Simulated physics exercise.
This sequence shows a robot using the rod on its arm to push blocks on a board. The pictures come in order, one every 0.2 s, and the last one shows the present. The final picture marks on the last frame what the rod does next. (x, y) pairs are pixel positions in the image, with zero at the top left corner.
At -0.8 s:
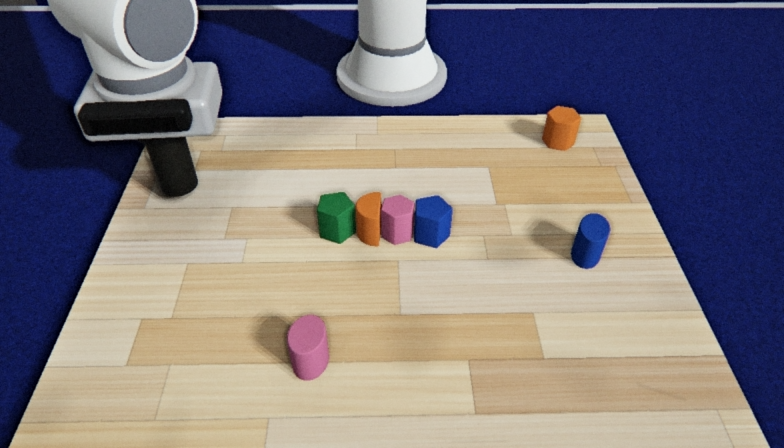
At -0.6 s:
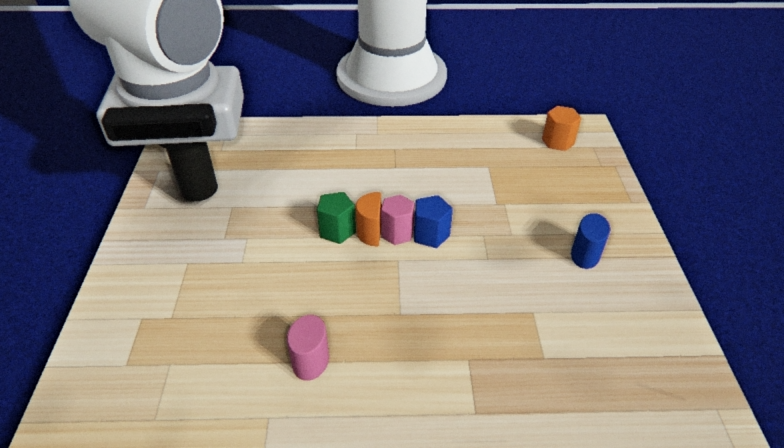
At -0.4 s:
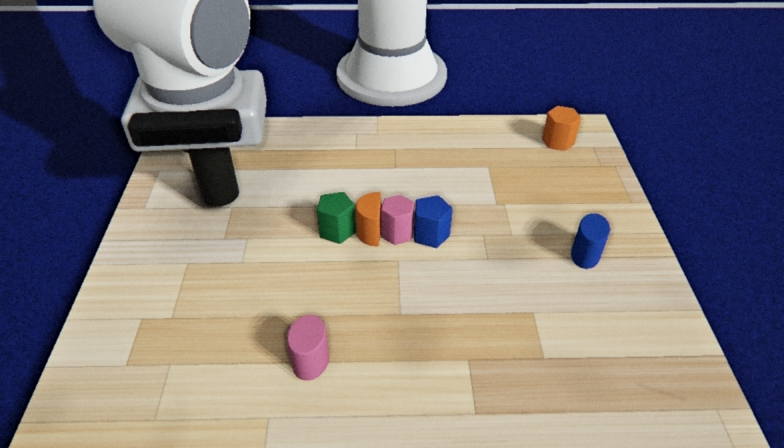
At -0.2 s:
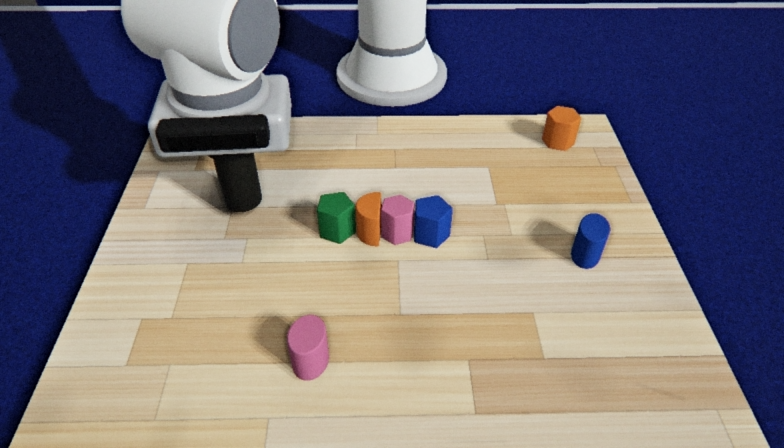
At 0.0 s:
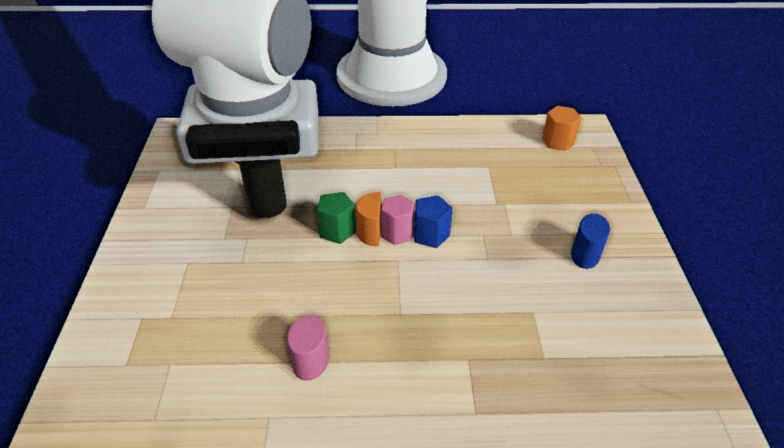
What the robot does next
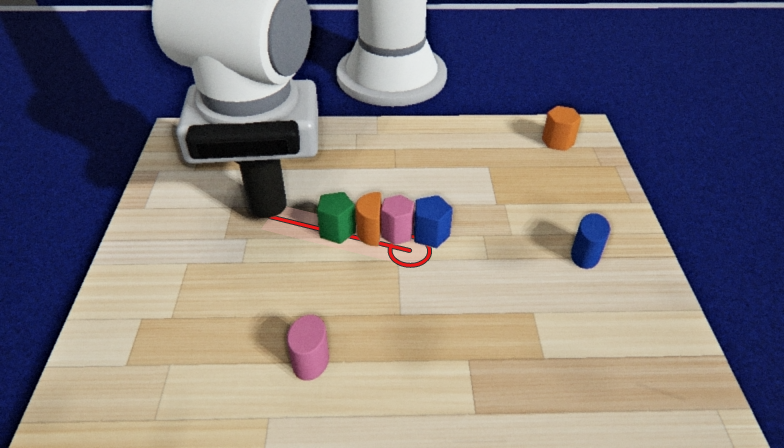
On a light wooden board over a blue surface, a white robot arm moves its black rod a short way rightward and slightly nearer the viewer, toward a row of four colored blocks, while all the blocks remain still.
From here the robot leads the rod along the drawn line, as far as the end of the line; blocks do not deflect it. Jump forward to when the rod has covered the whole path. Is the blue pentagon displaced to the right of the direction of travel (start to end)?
Short answer: No.
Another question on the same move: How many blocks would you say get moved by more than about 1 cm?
Three or more blocks.
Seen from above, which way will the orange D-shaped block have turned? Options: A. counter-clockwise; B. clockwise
A: Counter-clockwise.
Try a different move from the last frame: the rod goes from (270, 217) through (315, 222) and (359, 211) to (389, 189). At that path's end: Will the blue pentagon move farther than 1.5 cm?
It seems not.
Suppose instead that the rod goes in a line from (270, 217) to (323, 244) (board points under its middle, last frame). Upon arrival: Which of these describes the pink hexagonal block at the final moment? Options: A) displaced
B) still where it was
A (displaced)
Drawn move, from (270, 217) directly to (410, 251).
What follows on the original path. One third of the way, rod (314, 217); green pentagon (346, 207); orange D-shaped block (380, 209); pink hexagonal block (406, 206), turned 15° anticlockwise; blue pentagon (440, 206).
Two thirds of the way, rod (362, 228); green pentagon (389, 229), turned 45° clockwise; orange D-shaped block (424, 232), turned 50° anticlockwise; pink hexagonal block (440, 217), turned 55° anticlockwise; blue pentagon (462, 201), turned 45° anticlockwise.
At the end, rod (410, 240); green pentagon (424, 249), turned 75° clockwise; orange D-shaped block (463, 250), turned 75° anticlockwise; pink hexagonal block (448, 218), turned 65° anticlockwise; blue pentagon (465, 199), turned 55° anticlockwise.
